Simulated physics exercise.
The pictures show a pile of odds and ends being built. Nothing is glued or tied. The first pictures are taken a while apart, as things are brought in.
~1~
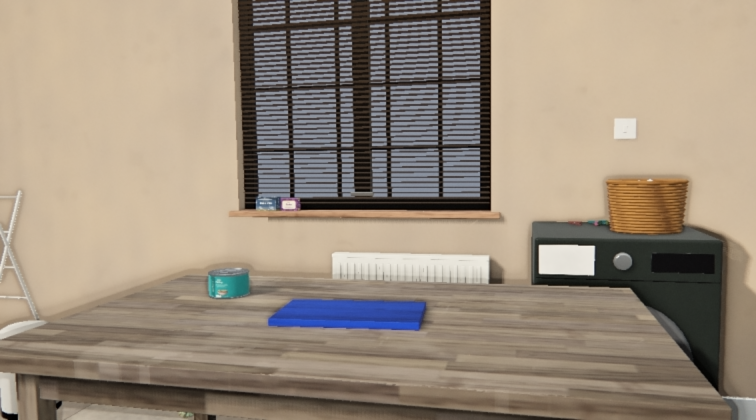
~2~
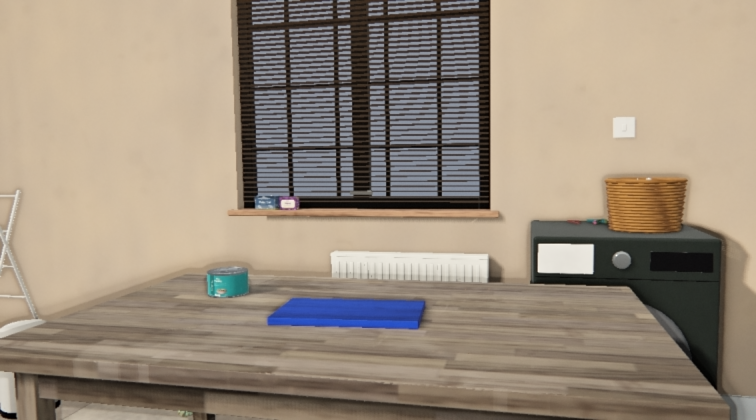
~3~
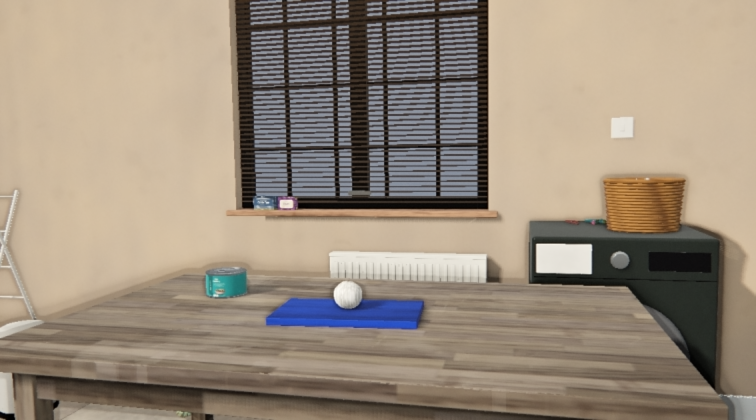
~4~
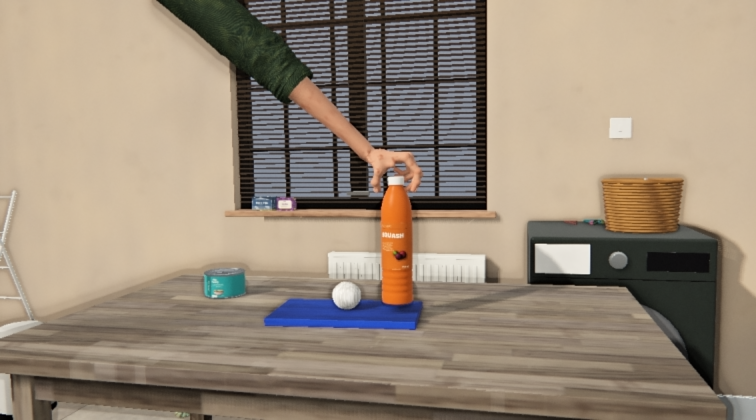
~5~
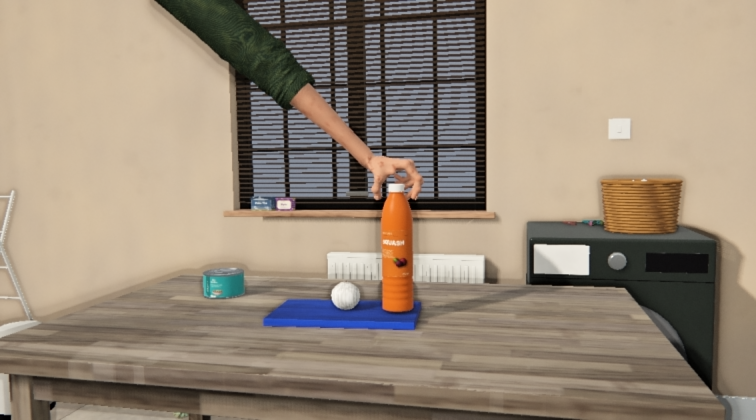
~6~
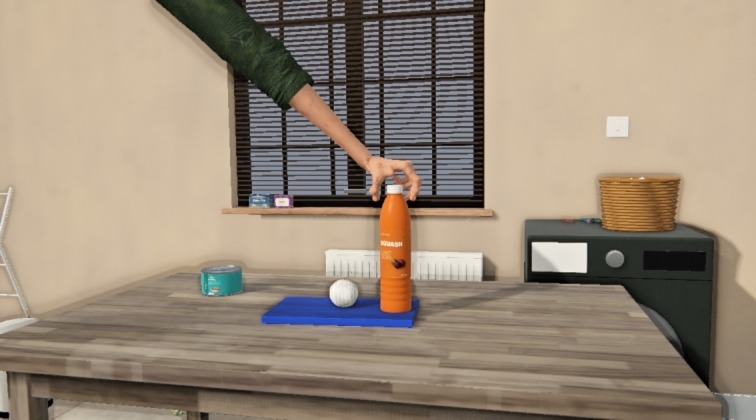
At the start, a blue board lies on a wooden table with a turquoise tub to its left. A round white onion then appears on the board. Next, a hand reaching in from the upper left holds an orange bottle by its cap and lowers it slightly onto the board, right of the onion.
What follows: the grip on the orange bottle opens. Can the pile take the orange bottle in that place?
Outcome: The pile keeps its balance.
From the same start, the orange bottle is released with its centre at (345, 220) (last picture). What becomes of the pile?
Then it gives way.
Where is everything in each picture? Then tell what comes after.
The last thing is not in view yet; blue board (351, 314), in the first picture.
The last thing is not in view yet; turquoise tub (228, 282), in the second picture.
The last thing is not in view yet; white onion (348, 295), in the third picture.
Still above its spot; orange bottle (397, 240); blue board (347, 313), in the fourth picture.
Still above its spot; orange bottle (397, 247); turquoise tub (224, 283), in the fifth picture.
In place under the hand; orange bottle (396, 248); white onion (344, 293), in the sixth picture.
Then, 0.20 s later than the last frame, all is still.
Then, 0.40 s later than the last frame, orange bottle resting near (396, 248).
When it is over, all 4 as before. End places, in pixels of the last picture, orange bottle near (396, 248). The pile stays up.
